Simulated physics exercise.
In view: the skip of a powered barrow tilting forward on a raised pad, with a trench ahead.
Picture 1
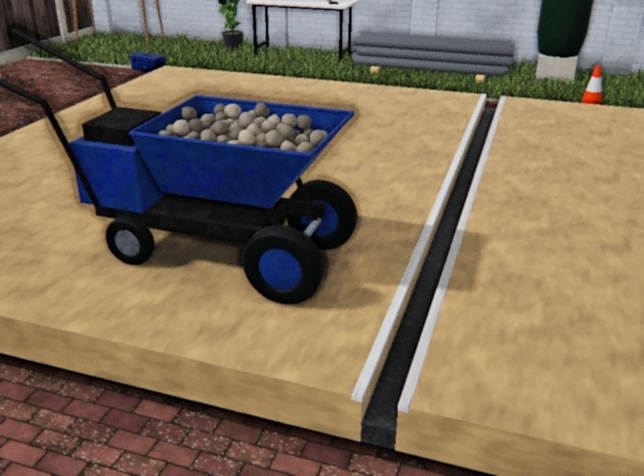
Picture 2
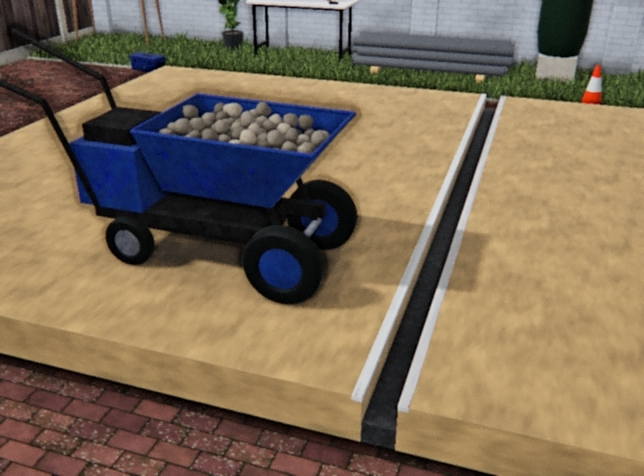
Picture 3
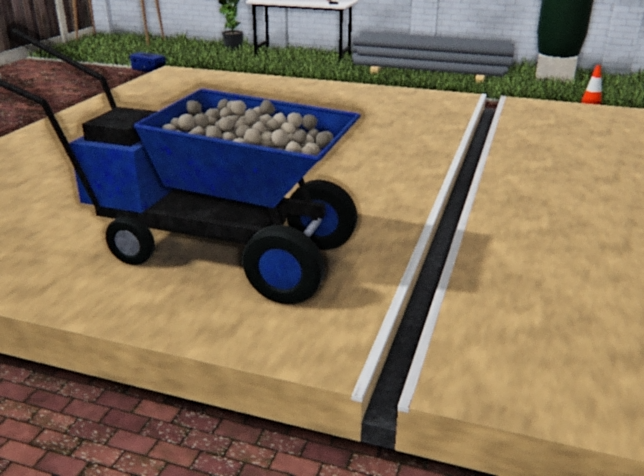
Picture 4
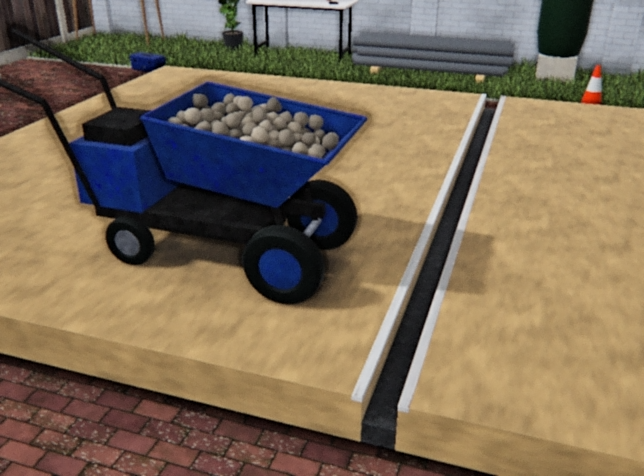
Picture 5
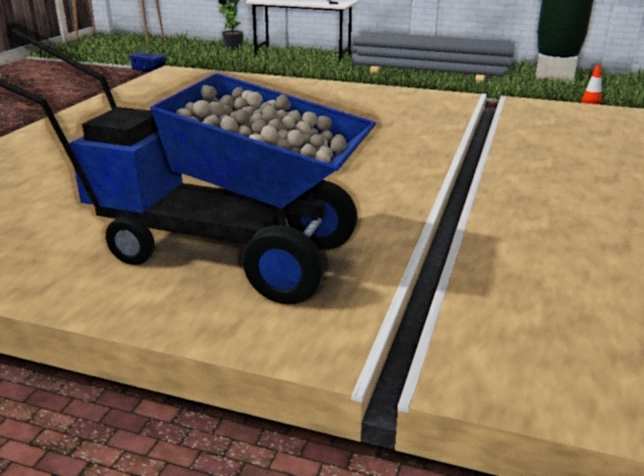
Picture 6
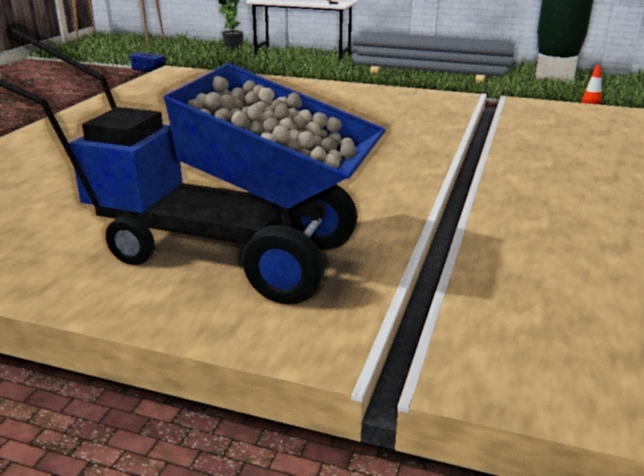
A blue skip heaped with round grey-brown pebbles tilts slowly forward to the right on a wheeled barrow, its back end rising while the wheels and the camera stay still. The barrow stands at left on a raised sandy pad, seen from slightly above, with a dark, pale-edged trench to its right. Red brick paving lies in front; grass, grey pipes and an orange cone sit behind.
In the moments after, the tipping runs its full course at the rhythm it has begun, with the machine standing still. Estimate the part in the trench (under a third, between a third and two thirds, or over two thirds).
The trench ends with less than a third of it.
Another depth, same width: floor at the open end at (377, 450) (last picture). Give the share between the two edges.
Some 20 per cent.
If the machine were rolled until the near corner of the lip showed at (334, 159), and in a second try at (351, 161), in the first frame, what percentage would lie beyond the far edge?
Roughly 90 per cent, and 90 per cent.
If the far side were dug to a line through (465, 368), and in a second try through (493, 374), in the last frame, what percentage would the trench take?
First some 70, then 100 per cent.
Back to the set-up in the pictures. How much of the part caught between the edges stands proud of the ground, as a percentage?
Some 25 per cent.
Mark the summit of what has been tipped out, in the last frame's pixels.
Close to (452, 266).
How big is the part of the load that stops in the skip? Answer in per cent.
Close to 10 per cent.
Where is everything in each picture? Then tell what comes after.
Lip of the skip at (311, 156), level; top of the load at (236, 130), river pebbles; first edge of the trench at (376, 350); far edge at (419, 359), the trench under half as wide as the skip, and about as deep as wide, in the first picture.
Lip of the skip at (313, 157), level; top of the load at (238, 129), in the second picture.
Lip of the skip at (318, 159), tipped barely; top of the load at (230, 122), in the third picture.
Lip of the skip at (326, 163), tipped a little; top of the load at (237, 118), in the fourth picture.
Lip of the skip at (336, 169), tipped a little; top of the load at (236, 123), in the fifth picture.
Lip of the skip at (348, 177), tipped clearly; top of the load at (235, 117); first edge of the trench at (376, 350); far edge at (419, 359), in the sixth picture.
Soon, skip tipped steeply; all in the skip.
A while on, skip tipped right over; most in the skip; a stray few in or heaped over the trench; about a quarter beyond it; a small part falling.
Towards the end, skip tipped right over; about a quarter in the skip; a stray few short of the trench; a small part in or heaped over the trench; about two thirds beyond it.
Finally, skip tipped right over; a small part in the skip; a stray few short of the trench; about a quarter in or heaped over the trench; about two thirds beyond it.
